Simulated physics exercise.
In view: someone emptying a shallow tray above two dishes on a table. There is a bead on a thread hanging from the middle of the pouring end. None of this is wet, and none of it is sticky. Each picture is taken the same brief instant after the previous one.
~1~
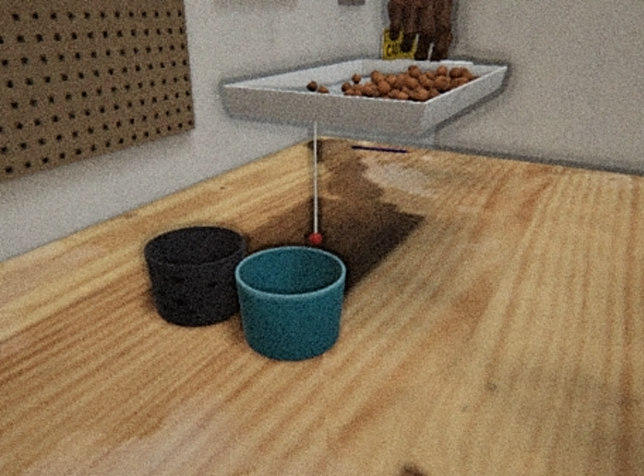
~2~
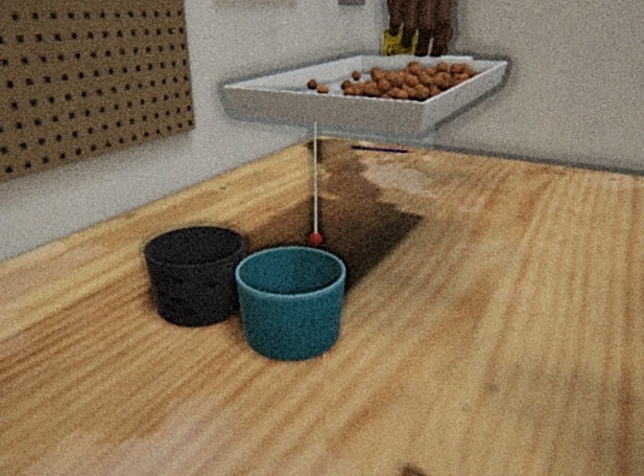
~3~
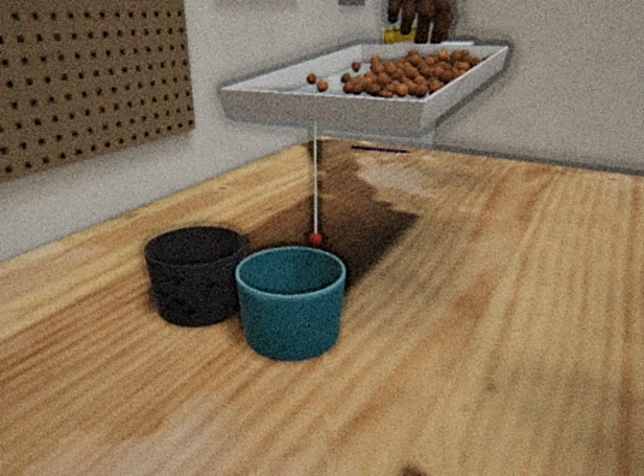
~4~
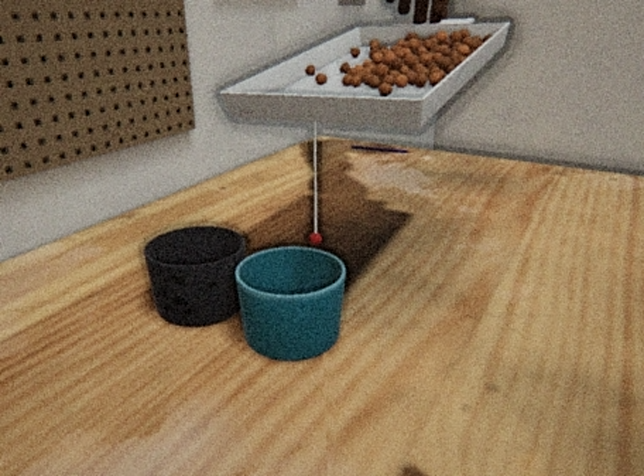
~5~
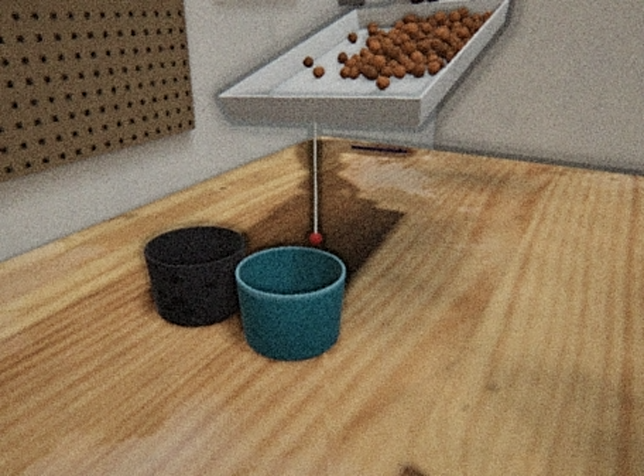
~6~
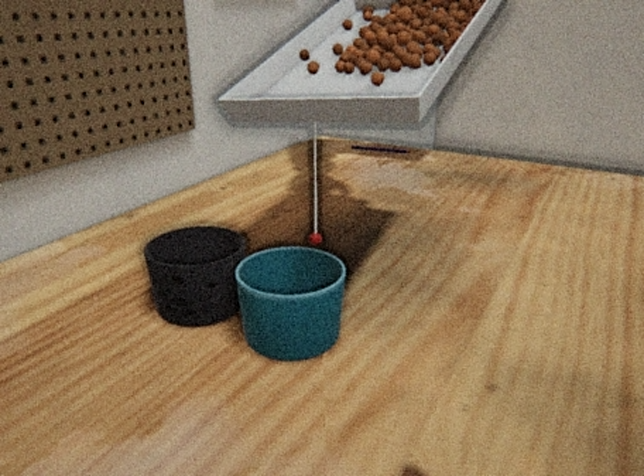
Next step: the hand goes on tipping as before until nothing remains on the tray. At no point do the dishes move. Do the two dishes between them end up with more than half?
Yes.
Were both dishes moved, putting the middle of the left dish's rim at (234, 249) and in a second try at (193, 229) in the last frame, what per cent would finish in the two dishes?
It comes to roughly 60 per cent in one try and roughly 30 per cent in the next.
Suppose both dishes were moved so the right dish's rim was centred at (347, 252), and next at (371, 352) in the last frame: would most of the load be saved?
In the first position a minority, in the second a minority.
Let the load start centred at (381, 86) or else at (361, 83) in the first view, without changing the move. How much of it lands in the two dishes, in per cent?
Close to 60 %, followed by close to 70 %.
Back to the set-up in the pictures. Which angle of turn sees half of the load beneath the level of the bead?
Angle reached: About 105°.
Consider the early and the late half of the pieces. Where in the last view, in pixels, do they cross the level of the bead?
The first part passes (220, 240); everything after passes (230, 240).
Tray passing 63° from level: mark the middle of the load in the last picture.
The load is centred about (273, 94).
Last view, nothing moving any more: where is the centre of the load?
Once nothing moves, the middle sits near (212, 307).
Soon, tray tipped steeply; most on the tray; a stray few in the left dish; a stray few outside both; about a quarter in the air.
A while on, tray tipped past a quarter turn; about a third on the tray; a small part in the right dish; a small part in the left dish; about a quarter outside both; about a quarter in the air.
Towards the end, tray tipped past a quarter turn; about a quarter in the right dish; about a third in the left dish; about a third outside both.
Finally, tray tipped past a quarter turn; about a quarter in the right dish; about a third in the left dish; about a third outside both.
